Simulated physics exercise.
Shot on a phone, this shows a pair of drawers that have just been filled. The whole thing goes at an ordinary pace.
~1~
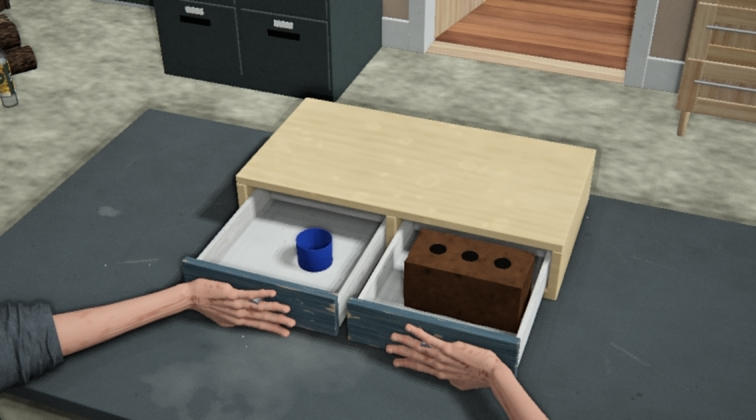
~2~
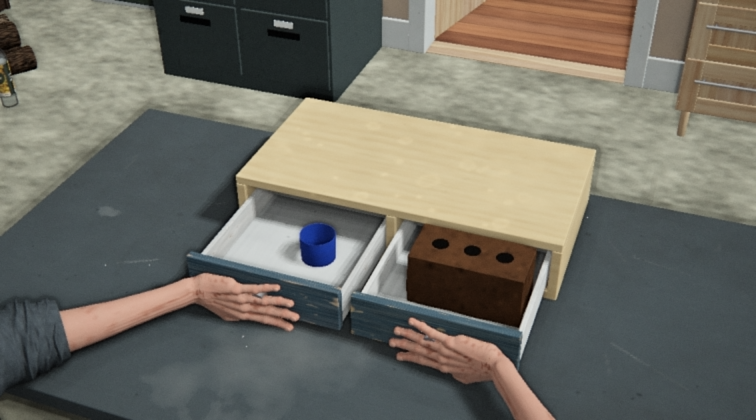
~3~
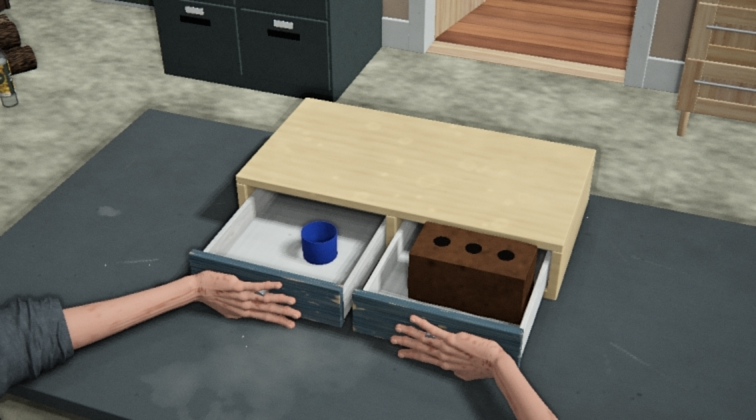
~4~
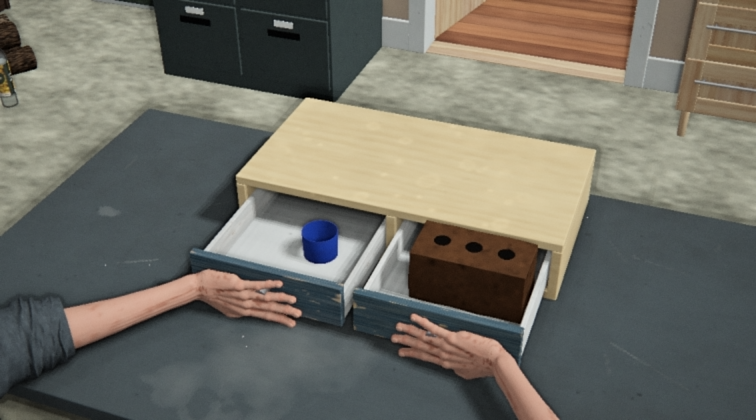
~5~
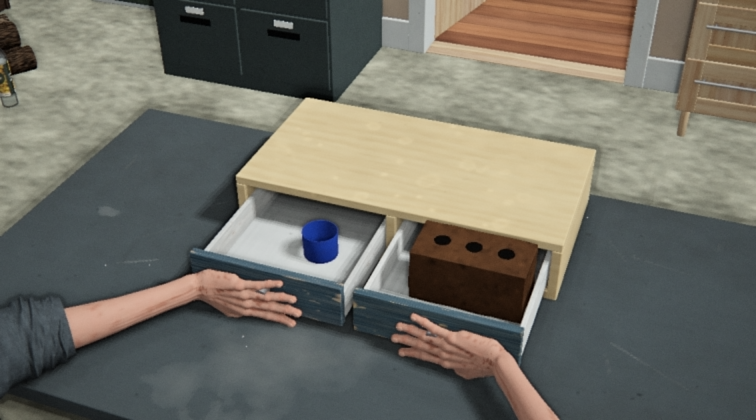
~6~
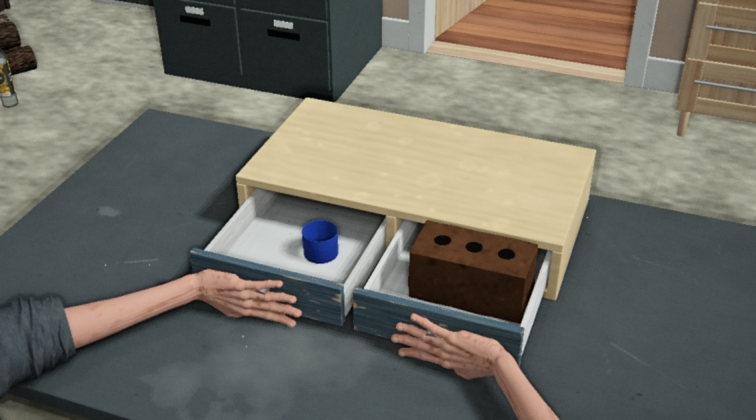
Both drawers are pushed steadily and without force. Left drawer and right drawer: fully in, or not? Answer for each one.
Result: The left drawer fully retracts. The right drawer hangs open.
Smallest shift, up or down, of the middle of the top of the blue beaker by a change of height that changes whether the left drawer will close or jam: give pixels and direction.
12 pixels or so, going up.
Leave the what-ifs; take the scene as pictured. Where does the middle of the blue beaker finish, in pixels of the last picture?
(365, 178).
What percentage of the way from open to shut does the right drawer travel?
Estimate: Close to 10 per cent.
Then, 0.48 s on from there, left drawer about half in; right drawer stopped, still ajar.
In the end, the left drawer shuts flush; the right drawer stays ajar.
